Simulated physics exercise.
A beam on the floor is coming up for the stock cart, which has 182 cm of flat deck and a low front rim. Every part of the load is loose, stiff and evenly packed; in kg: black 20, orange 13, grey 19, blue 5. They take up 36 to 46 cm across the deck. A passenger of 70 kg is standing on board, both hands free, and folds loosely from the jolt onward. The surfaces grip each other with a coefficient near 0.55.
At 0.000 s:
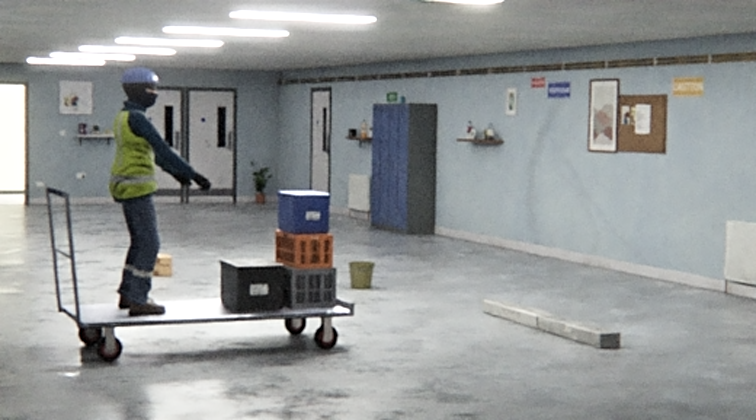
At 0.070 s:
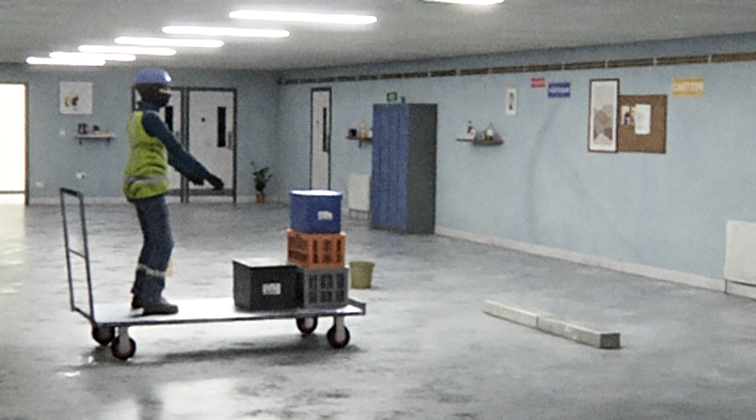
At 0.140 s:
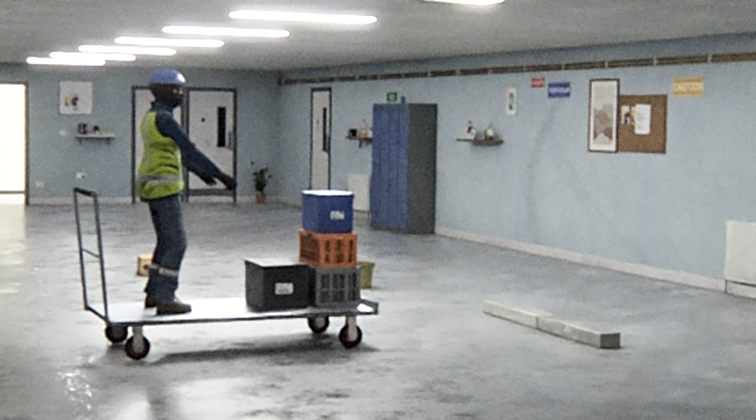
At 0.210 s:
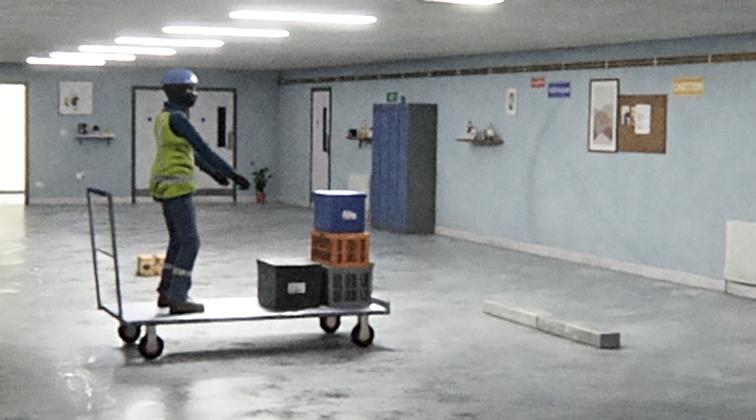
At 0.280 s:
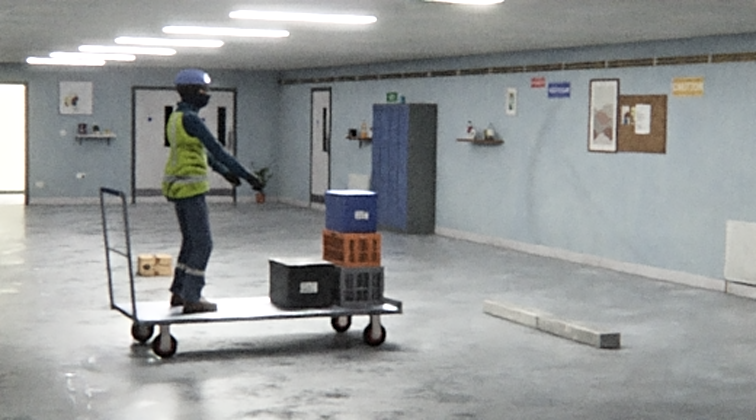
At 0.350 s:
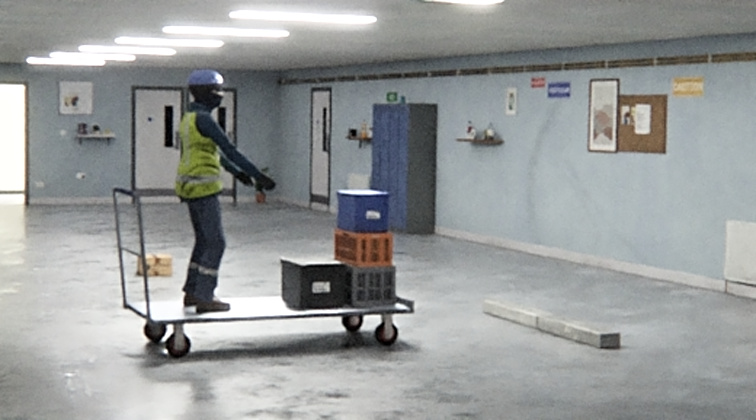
Flatbed cart carrying a standing worker in a blue helmet and stacked crates rolling steadily right across a grey floor.
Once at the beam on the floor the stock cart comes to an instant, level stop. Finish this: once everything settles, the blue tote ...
Once everything settles, the blue tote is gone over the front.
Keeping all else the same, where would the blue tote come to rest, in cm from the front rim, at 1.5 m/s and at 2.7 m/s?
Both times it clears the rim - first by 70 cm, then by 150 cm.
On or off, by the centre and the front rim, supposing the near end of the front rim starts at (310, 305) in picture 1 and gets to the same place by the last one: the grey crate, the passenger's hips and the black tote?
Then the grey one is still in place, the hips are still in place and the black one is still in place.
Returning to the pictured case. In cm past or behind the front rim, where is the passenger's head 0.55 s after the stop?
60 cm behind it.
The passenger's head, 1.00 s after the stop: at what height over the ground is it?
70 cm above it.
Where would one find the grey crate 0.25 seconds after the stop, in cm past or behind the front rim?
Around 20 cm short of the front rim.
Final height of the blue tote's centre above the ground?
Roughly 15 centimetres.
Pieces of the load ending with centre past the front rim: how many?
2 of them.
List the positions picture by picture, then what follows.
The first frame shows blue tote (303, 213), black tote (251, 284), rim corner (352, 311); 175 cm still to roll.
The second frame shows blue tote (315, 212), black tote (264, 284), rim corner (365, 310); 166 cm still to roll.
The third frame shows blue tote (327, 212), black tote (276, 283), rim corner (377, 310); 157 cm still to roll.
The fourth frame shows blue tote (339, 212), black tote (288, 283), rim corner (389, 309); 148 cm still to roll.
The fifth frame shows blue tote (351, 212), black tote (300, 282), rim corner (401, 309); 139 cm still to roll.
The sixth frame shows blue tote (363, 212), black tote (312, 282), rim corner (412, 308); 130 cm still to roll. Speed about 1.3 m/s.
Impact comes at 1.36 s.
After 1.91 s the blue tote is 21 cm past the rim, tilted 45°, near (572, 220) in the last picture's view.
After 2.36 s the blue tote is 56 cm past the rim, tilted 90°, near (609, 308) in the last picture's view.
When all is still (2.6 s), past the rim, orange crate and blue tote; behind it, black tote, grey crate and the passenger's hips.
